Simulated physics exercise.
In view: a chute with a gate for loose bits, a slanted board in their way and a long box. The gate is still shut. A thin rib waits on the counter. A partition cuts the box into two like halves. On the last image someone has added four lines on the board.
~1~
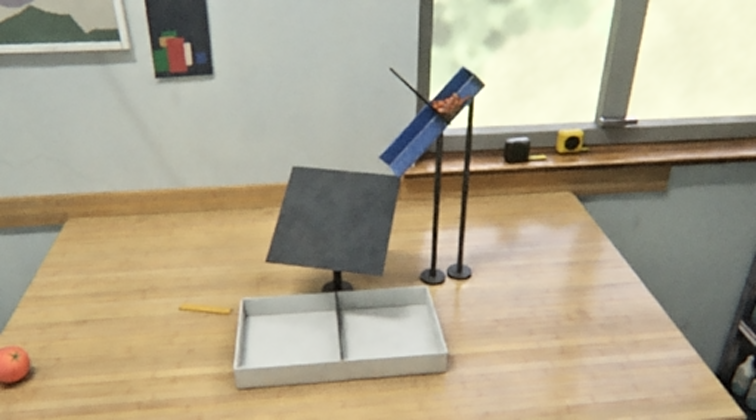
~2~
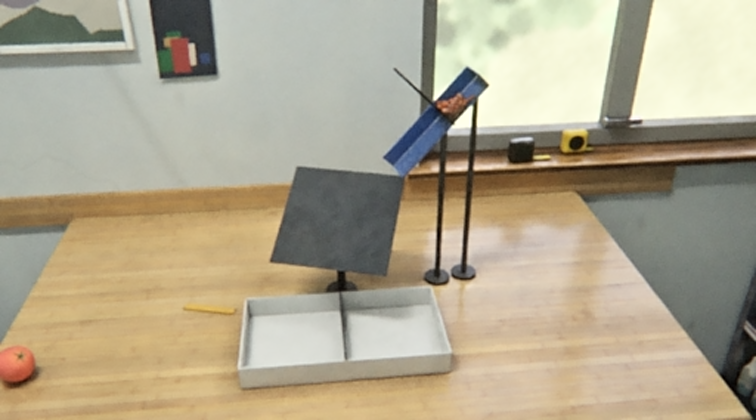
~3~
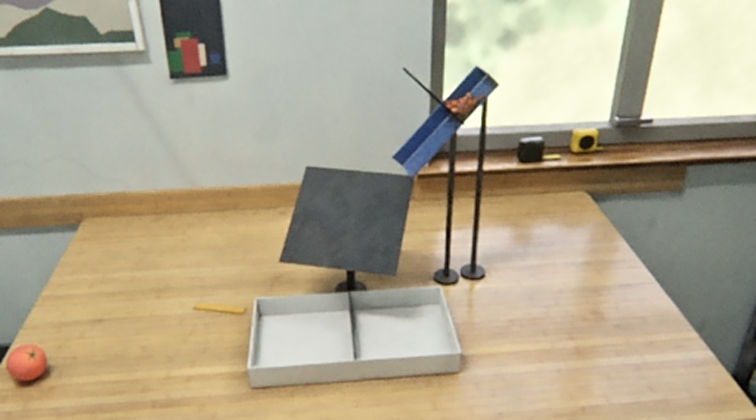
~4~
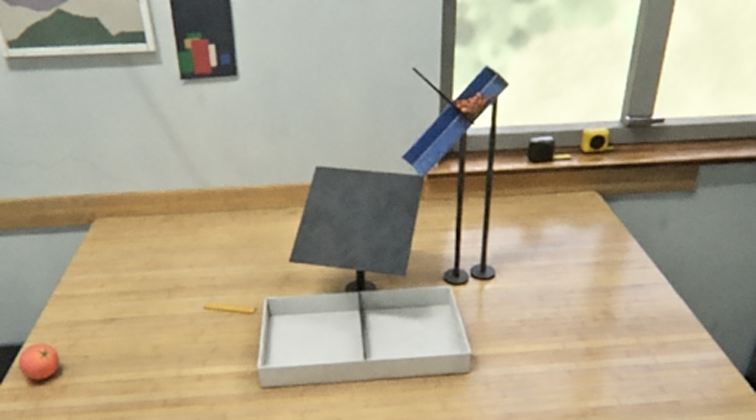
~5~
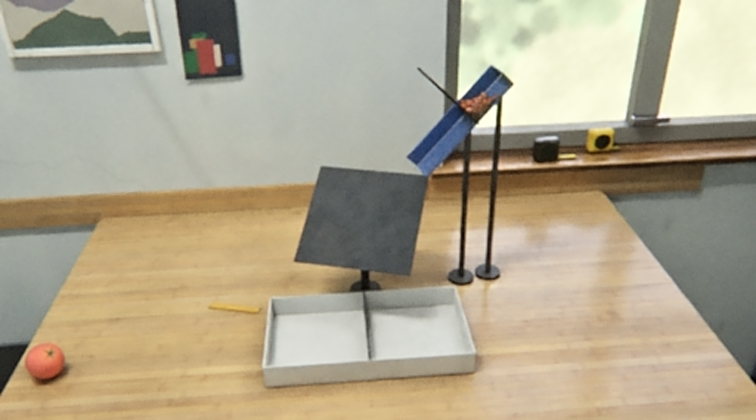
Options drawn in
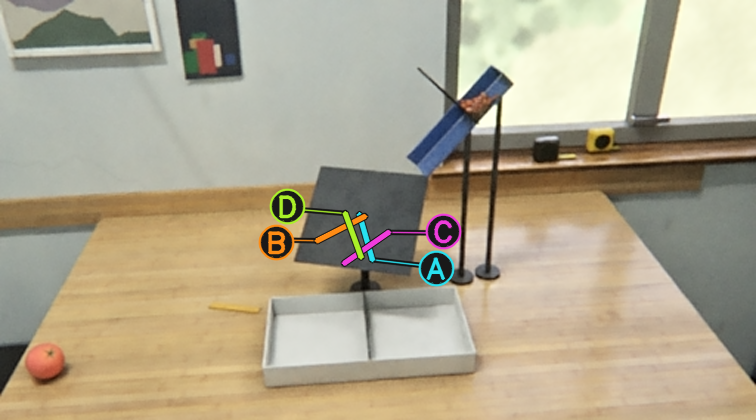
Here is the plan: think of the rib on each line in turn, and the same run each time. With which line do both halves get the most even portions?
The answer is line D.
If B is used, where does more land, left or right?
More lands on the left.
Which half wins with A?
The right half.
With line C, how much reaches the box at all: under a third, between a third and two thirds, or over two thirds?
Over two thirds.
On the marked copy, line A from (359, 214) to (372, 259); line B from (364, 216) to (317, 240); line C from (388, 232) to (344, 263); line D from (345, 213) to (361, 257).
For line A, of what is caught, a small part in the left half, most in the right.
For line B, of what is caught, nearly all in the left half, a stray few in the right.
For line C, of what is caught, most in the left half, a small part in the right.
For line D, of what is caught, about a third in the left half, about two thirds in the right.
